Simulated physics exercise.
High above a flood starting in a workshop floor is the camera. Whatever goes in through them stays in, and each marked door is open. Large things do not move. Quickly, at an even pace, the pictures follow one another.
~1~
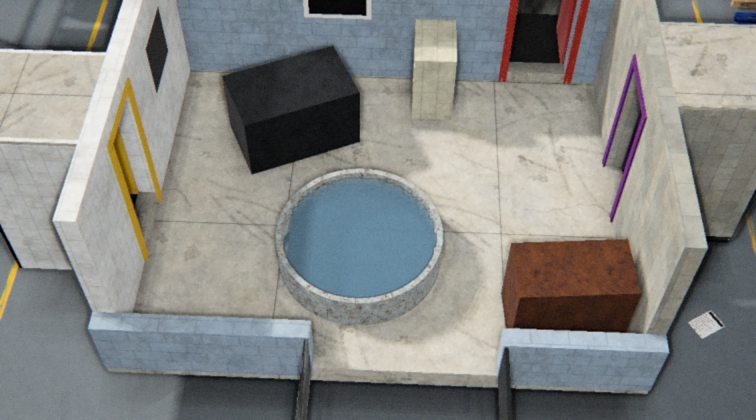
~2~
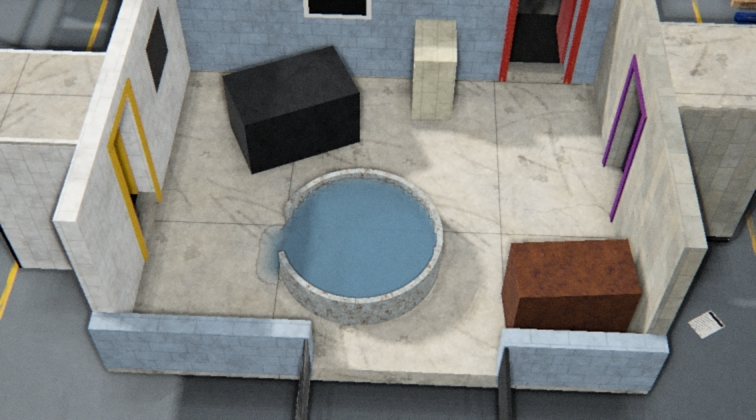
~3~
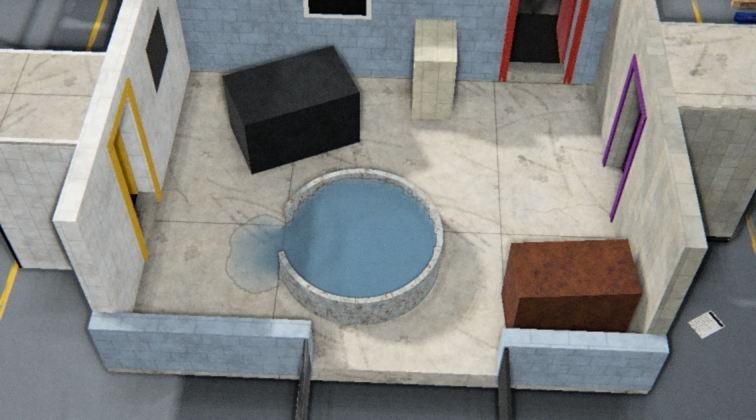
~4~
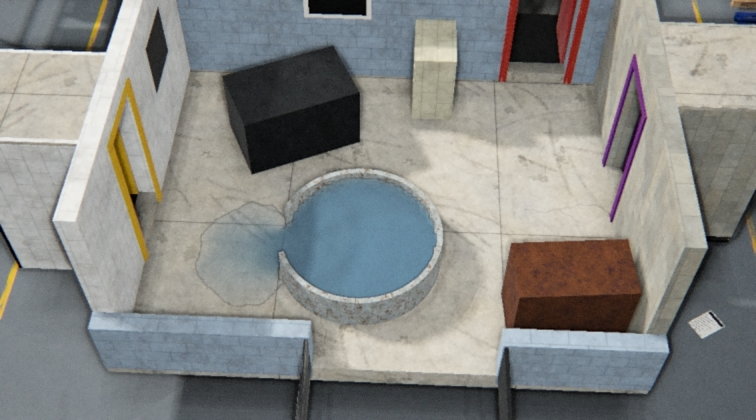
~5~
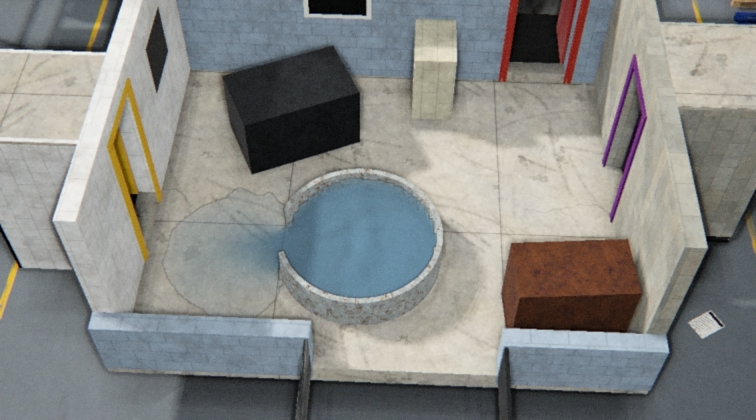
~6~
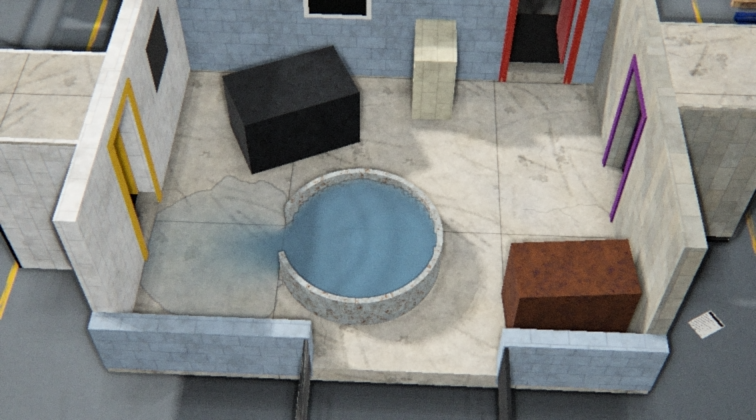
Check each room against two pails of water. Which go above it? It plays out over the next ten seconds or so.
The purple door stays at or below; the red door stays at or below; the yellow door stays at or below.
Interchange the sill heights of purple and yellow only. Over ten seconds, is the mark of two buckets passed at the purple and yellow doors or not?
Purple: Under the mark; yellow: Over the mark.
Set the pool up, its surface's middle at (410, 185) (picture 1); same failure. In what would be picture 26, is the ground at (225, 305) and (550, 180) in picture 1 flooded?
As listed: Awash, free of water.
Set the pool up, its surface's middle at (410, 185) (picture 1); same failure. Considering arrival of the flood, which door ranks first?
The door meant here is the one in yellow.
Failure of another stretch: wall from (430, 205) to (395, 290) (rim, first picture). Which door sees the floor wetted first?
My pick: The purple one.
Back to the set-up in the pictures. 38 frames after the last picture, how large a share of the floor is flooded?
50 %.
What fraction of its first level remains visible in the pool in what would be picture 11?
Somewhere around 78 %, give or take.
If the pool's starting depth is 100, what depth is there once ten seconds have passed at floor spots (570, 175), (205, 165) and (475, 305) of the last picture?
Some 0, 18 and 4 in a hundred.
A moment on, water covers 20 % of the floor; the purple door not reached, the red door not reached, the yellow door wet at the sill, nothing in.
Next, water covers 25 % of the floor; the purple door not reached, the red door not reached, the yellow door wet at the sill, nothing in.
Then, water covers 35 % of the floor; the purple door not reached, the red door not reached, the yellow door wet at the sill, nothing in.
Later, water covers 50 % of the floor; the purple door not reached, the red door not reached, the yellow door wet at the sill, nothing in.
In the end, water covers 70 % of the floor; the purple door not reached, the red door not reached, the yellow door wet at the sill, nothing in.
